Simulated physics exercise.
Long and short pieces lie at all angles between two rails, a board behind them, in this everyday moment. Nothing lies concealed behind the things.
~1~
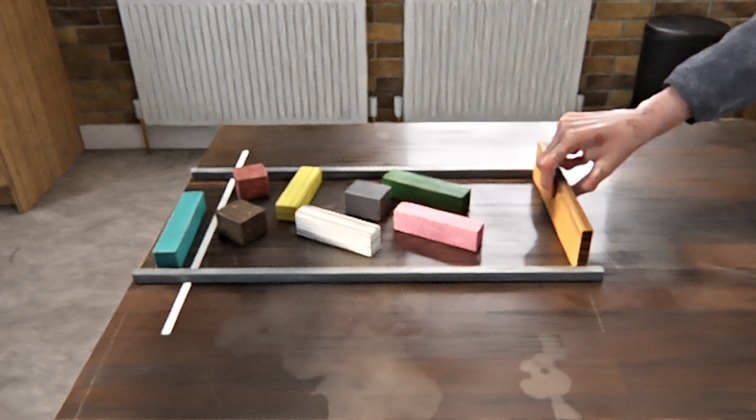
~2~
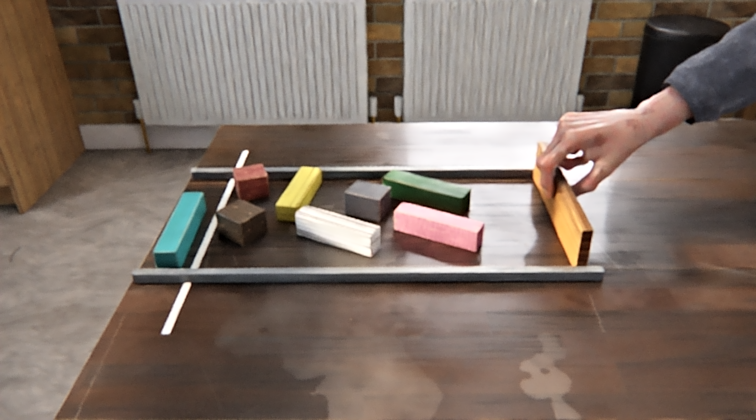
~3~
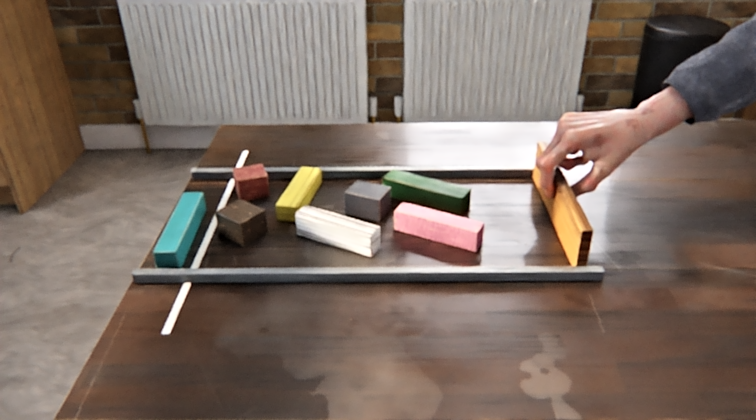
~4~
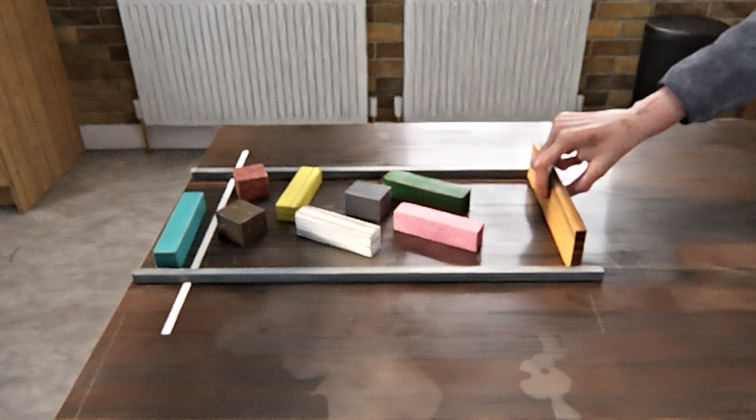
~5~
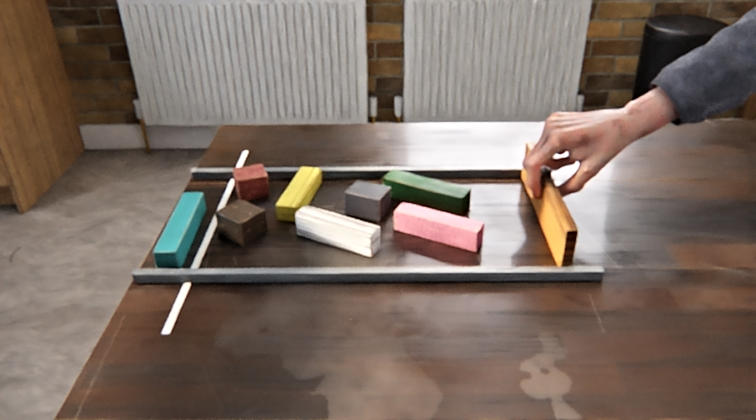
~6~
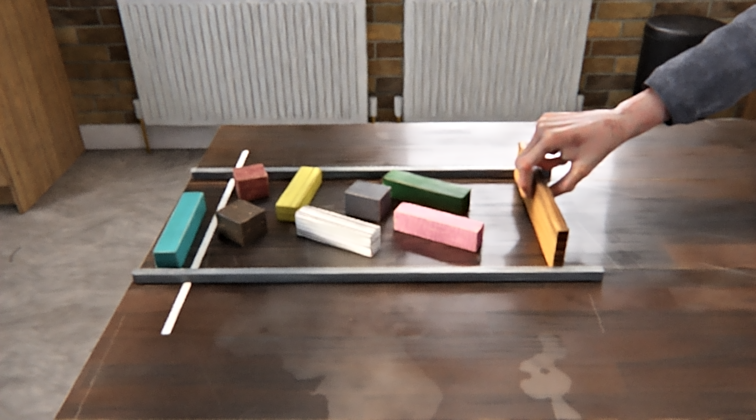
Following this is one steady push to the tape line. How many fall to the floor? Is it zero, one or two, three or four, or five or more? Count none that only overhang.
I would say three or four end up on the floor.
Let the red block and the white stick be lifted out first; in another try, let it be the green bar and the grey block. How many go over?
The counts: 3 and 2.
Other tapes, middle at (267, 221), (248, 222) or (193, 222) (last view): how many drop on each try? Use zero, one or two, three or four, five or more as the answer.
Place one: Not one; place two: One or two; place three: 5 or more.
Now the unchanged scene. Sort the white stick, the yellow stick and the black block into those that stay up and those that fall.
Taking them in turn: The white stick is still there, the yellow stick ends up below, the black block ends up below.
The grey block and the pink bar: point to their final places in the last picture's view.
Taking them in turn, first comes (186, 192), then (183, 225).
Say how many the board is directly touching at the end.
At rest, 2 are in contact.
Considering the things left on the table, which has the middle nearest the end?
It's the grey block that is foremost.
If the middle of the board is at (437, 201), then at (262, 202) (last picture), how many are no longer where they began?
First 3, then 8.
Soon after, none off yet; turquoise stick at rest near (182, 229); red block at rest near (251, 182); black block at rest near (242, 222).
In the end, the number that fall off is three or four; gone, yellow stick, black block, red block and turquoise stick.
